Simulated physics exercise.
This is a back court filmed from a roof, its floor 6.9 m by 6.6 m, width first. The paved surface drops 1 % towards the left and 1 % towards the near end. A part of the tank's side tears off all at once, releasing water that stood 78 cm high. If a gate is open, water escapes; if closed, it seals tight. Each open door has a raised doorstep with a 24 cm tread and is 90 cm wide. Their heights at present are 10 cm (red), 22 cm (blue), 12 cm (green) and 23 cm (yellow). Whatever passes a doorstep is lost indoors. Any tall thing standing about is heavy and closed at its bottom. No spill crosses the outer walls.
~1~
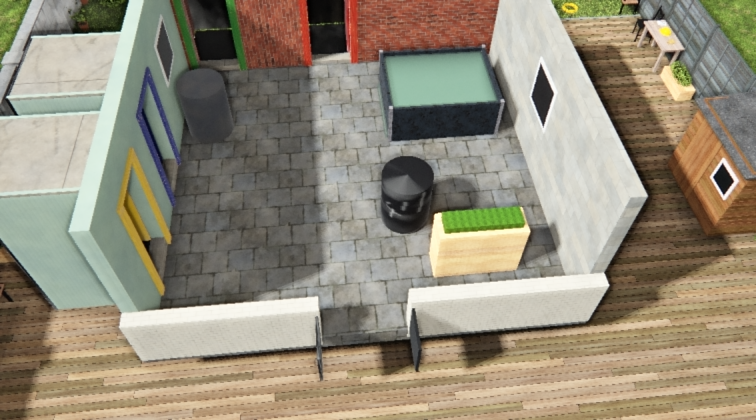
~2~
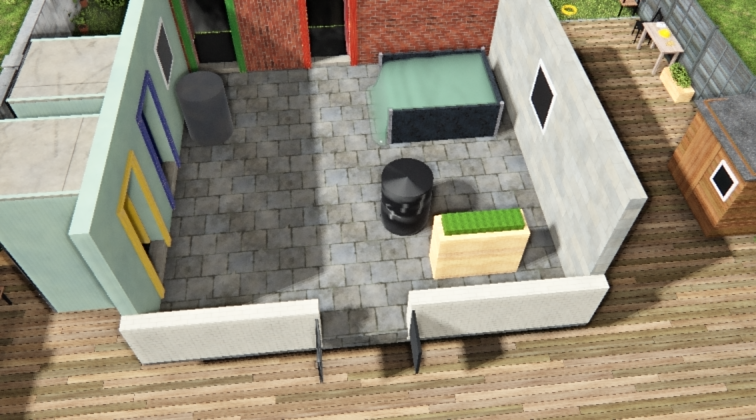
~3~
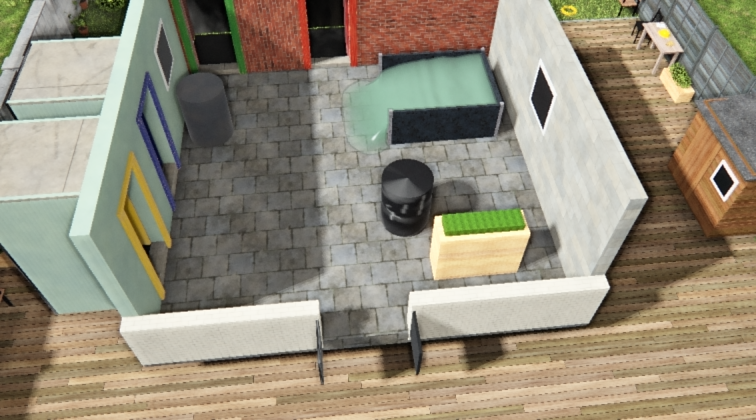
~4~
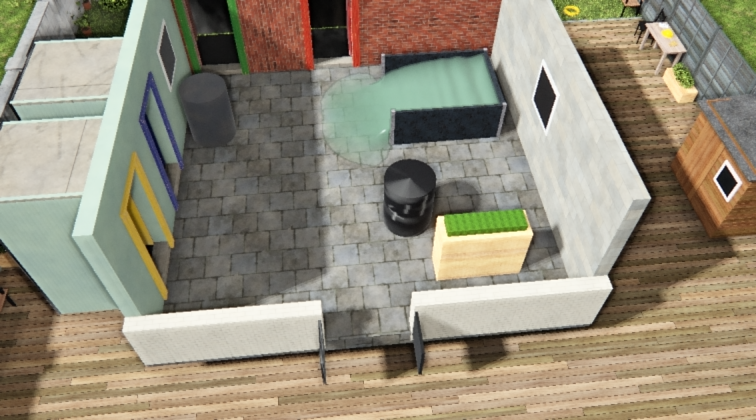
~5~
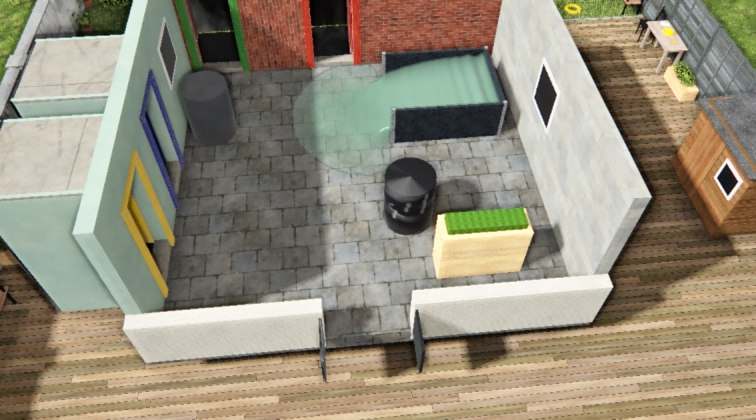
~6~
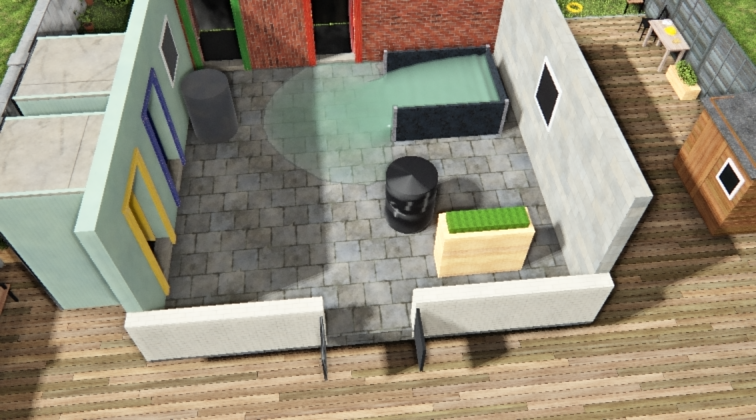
To begin with, pale green water sits still in a dark-sided tank at the back right of a walled, paved court. The tank's left side gives way and water pours out onto the paving, then spreads leftward in a widening, thinning rounded sheet while the level in the tank lowers.
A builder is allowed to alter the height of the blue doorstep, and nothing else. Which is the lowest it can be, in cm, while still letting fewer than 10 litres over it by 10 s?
No lower than about 29 cm.
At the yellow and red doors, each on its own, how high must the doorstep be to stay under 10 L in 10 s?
You'd want about 15 centimetres at yellow and about 10.5 centimetres at red.
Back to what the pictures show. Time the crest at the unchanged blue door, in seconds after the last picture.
Around 1.6 seconds.
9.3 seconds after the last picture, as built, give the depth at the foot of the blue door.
Lab note: Depth approx. 9.0 cm.
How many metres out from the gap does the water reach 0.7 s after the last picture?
Roughly 4.6 metres.
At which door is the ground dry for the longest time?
Yellow.
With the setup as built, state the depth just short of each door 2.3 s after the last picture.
Red door 8 cm, blue door 27 cm, green door 32 cm, yellow door 16 cm.
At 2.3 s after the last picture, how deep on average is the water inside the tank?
Around 15 centimetres.
Then, 0.7 s after the last picture water covers 40 % of the floor, deepest (36 cm) near (241, 128); 11 cm at the blue door, 0 litres in over its 22 cm doorstep.
Then, 2.3 s after the last picture water covers 50 % of the floor, deepest (44 cm) near (162, 339); 27 cm at the blue door, 44 litres in over its 22 cm doorstep.
Then, 9.3 s after the last picture water covers 95 % of the floor, deepest (13 cm) near (162, 339); 9 cm at the blue door, 54 litres in over its 22 cm doorstep.
At the blue door as built, the water peaked near 33 cm, 1.5 s after the last picture.
With a doorstep of 24 cm, 37 litres would have come in within the 10 s; with 32.5 cm, 2 litres. So under 10 litres takes about 29 cm.
